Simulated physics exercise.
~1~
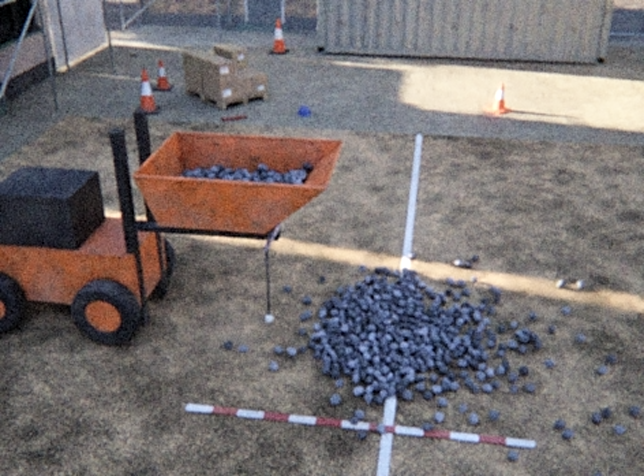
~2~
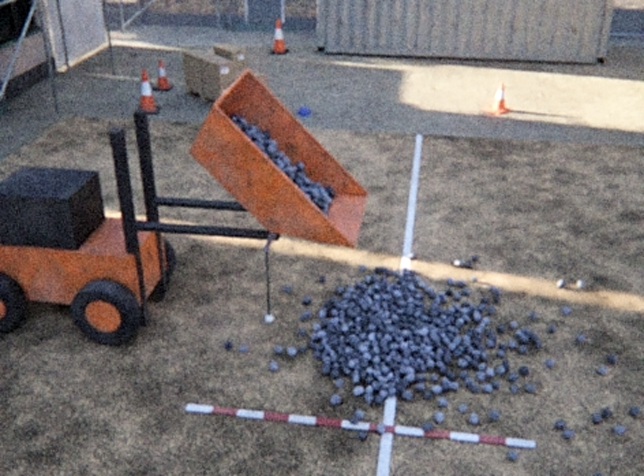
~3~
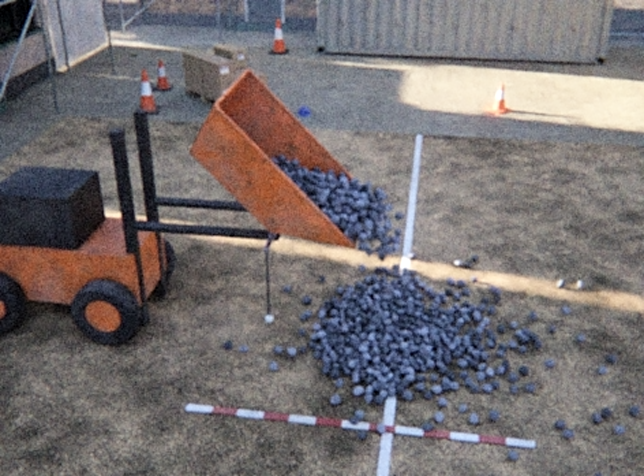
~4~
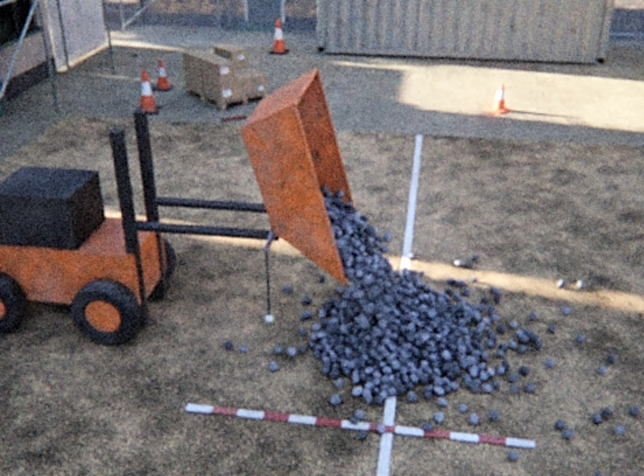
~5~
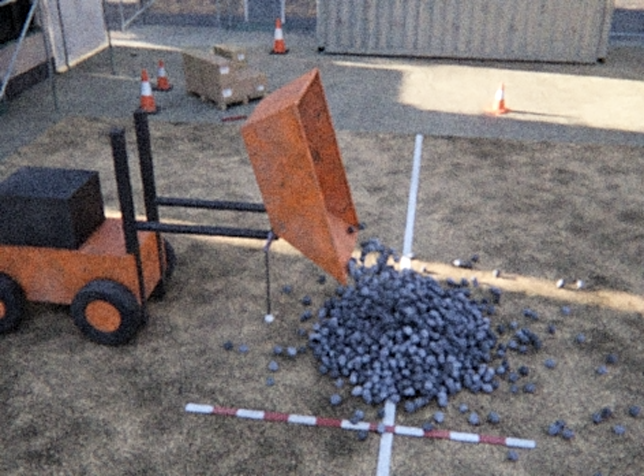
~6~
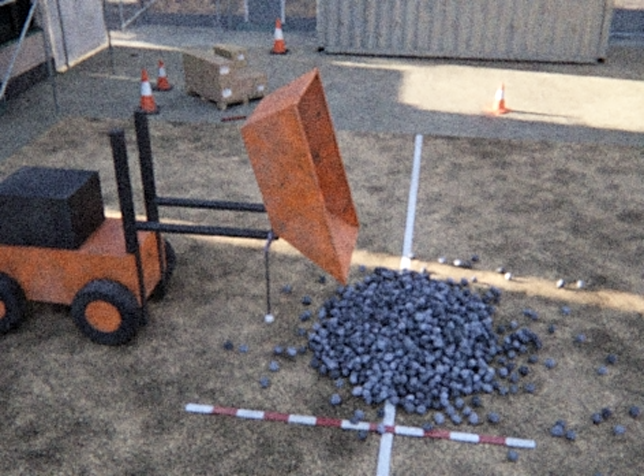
In this clip, an orange fork truck tips its skip of dark, smooth stones in two stages, pausing partway before tilting steeply, and the stones pour onto an existing pile across a white line, leaving the skip empty and still above a larger, broader heap.
